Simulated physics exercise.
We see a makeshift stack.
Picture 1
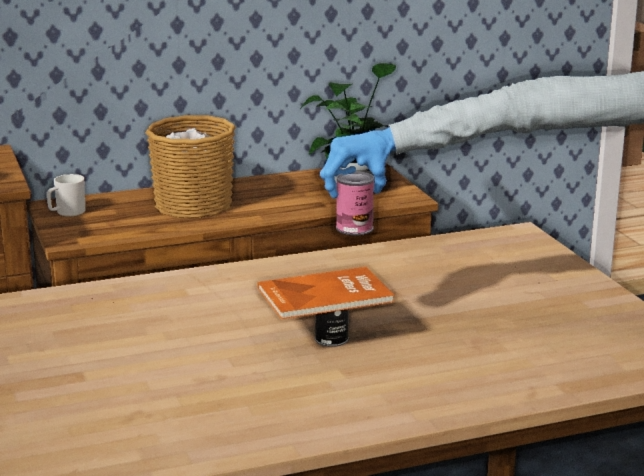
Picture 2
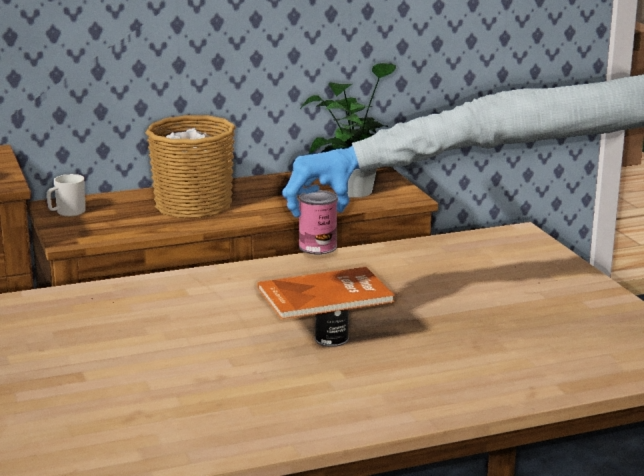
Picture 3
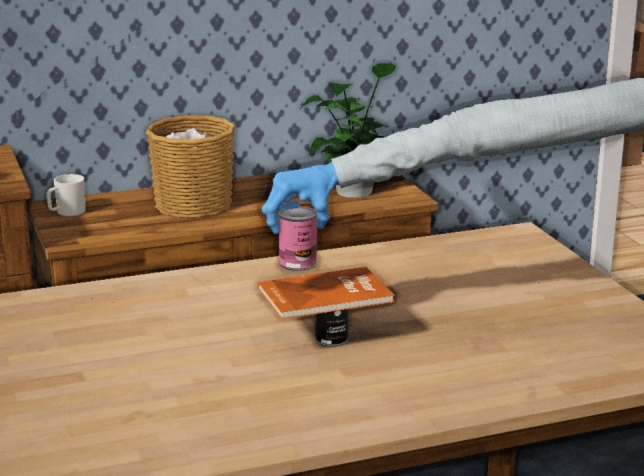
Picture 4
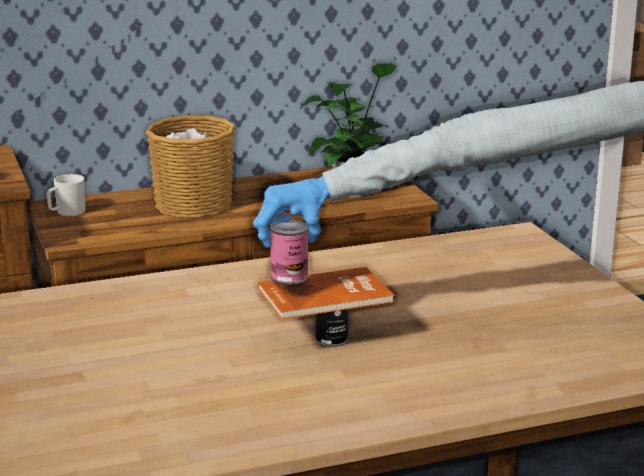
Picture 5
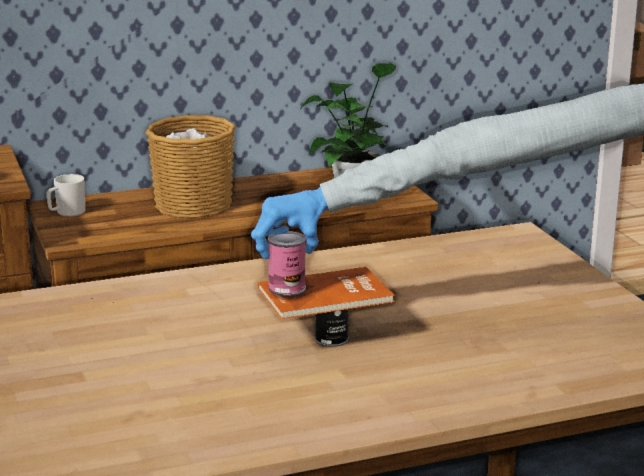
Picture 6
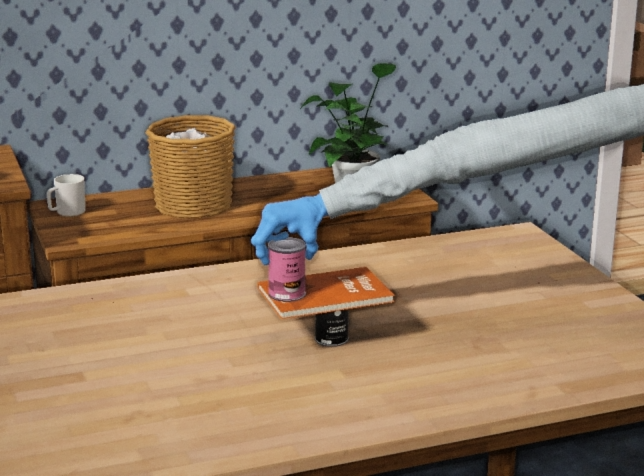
A blue-gloved hand moves a pink tin left and lowers it onto an orange book.
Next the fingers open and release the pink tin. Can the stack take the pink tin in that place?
Outcome: The stack gives way.
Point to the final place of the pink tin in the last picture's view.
Around (222, 341).
Then, 0.30 s later than the last frame, pink tin now fallen; orange book tilted by 48°.
Then, 0.40 s later than the last frame, orange book tilted by 72°.
Then, 0.60 s later than the last frame, orange book on its side.
Then, 1.00 s later than the last frame, orange book now fallen; black tin moved a little.
When it is over, fallen, pink tin and orange book; black tin as before. End places, in pixels of the last picture, pink tin near (222, 341). The stack loses its balance.
